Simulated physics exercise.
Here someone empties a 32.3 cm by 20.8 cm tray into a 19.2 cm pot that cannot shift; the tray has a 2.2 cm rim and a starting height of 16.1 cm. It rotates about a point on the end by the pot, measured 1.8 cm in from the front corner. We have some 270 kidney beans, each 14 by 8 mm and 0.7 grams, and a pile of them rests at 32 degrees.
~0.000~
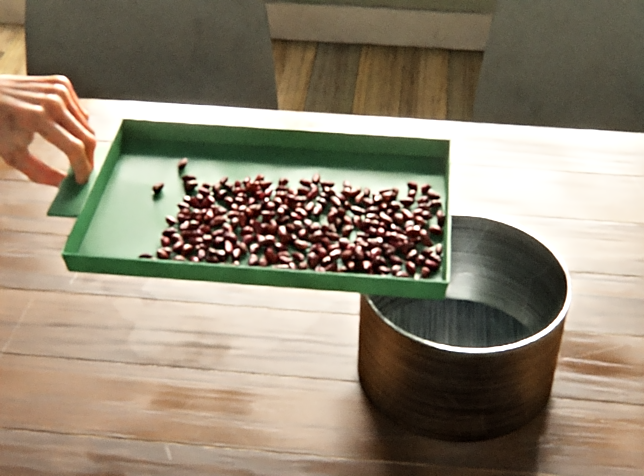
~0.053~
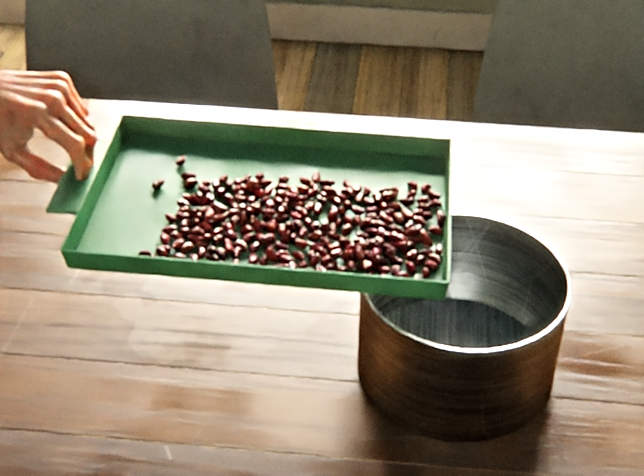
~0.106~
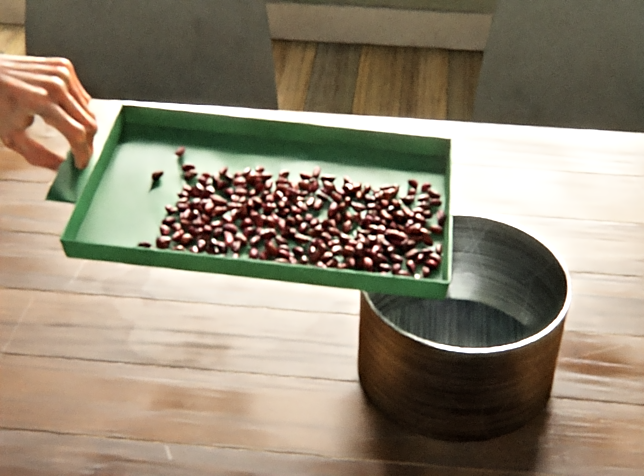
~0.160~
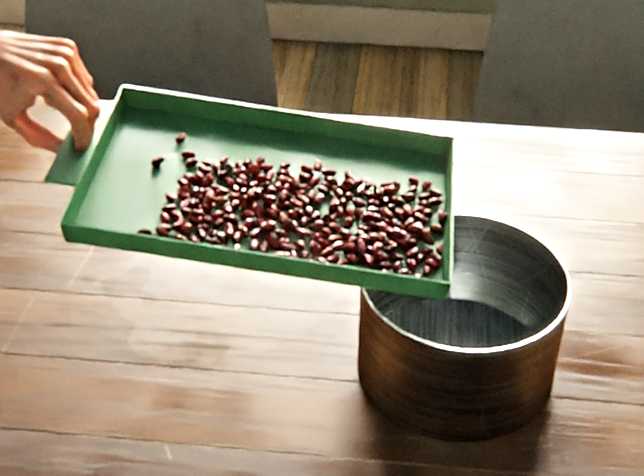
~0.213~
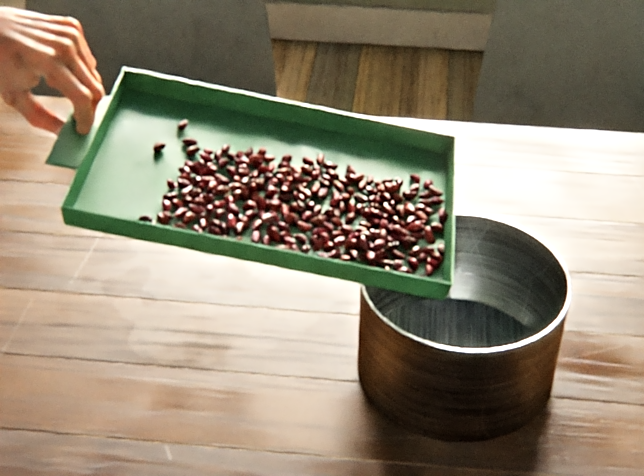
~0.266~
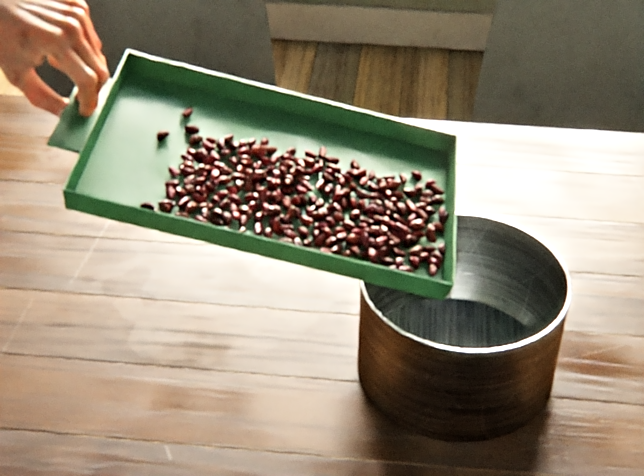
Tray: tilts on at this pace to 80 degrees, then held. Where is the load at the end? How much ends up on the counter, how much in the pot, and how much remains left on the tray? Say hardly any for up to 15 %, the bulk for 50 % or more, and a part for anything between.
By place: Counter hardly any, pot the bulk, left on the tray a part.
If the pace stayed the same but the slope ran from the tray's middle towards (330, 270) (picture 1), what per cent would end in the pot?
About 5 per cent.
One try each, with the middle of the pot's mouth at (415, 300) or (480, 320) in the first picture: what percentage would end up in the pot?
Roughly 40 per cent, then 60 per cent.
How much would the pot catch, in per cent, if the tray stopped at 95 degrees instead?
Near 95 %, then.
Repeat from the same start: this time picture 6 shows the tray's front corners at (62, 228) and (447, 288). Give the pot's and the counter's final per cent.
You'd end with pot at 0 and counter at 85.
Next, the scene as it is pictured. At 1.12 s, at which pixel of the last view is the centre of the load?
Close to pixel (453, 216).
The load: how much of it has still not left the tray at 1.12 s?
Roughly 95 percent of the load, I'd say.
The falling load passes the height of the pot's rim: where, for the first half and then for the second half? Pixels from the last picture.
I'd mark about (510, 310) for the first half, then (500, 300) for the second.
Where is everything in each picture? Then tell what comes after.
The first picture shows tray tilt 0 degrees, front corners at (65, 252) and (445, 279); middle of the pieces at (298, 226); pot at (465, 277).
The second picture shows tray tilt 1 degrees, front corners at (65, 248) and (445, 280); middle of the pieces at (298, 225).
The third picture shows tray tilt 3 degrees, front corners at (64, 237) and (446, 280); middle of the pieces at (298, 220).
The fourth picture shows tray tilt 6 degrees, front corners at (64, 221) and (448, 280), lowest corner right front; middle of the pieces at (299, 213).
The fifth picture shows tray tilt 10 degrees, front corners at (65, 204) and (449, 281), lowest corner right front; middle of the pieces at (301, 206).
The sixth picture shows tray tilt 13 degrees, front corners at (68, 188) and (451, 282), lowest corner right front; middle of the pieces at (313, 199); pot at (465, 277). The tray's pace is about 60 degrees a second.
After 0.78 s, tilt 45 degrees; the tray holds 100 %, the pot 0 %.
Then, at 1.12 s, tilt 66 degrees; the tray holds 95 %, the pot 5 %.
After 1.55 s, tilt 80 degrees; the tray holds 50 %, the pot 45 %.
At rest (2.8 s), counter 5 %, pot 60 %, tray 35 %.
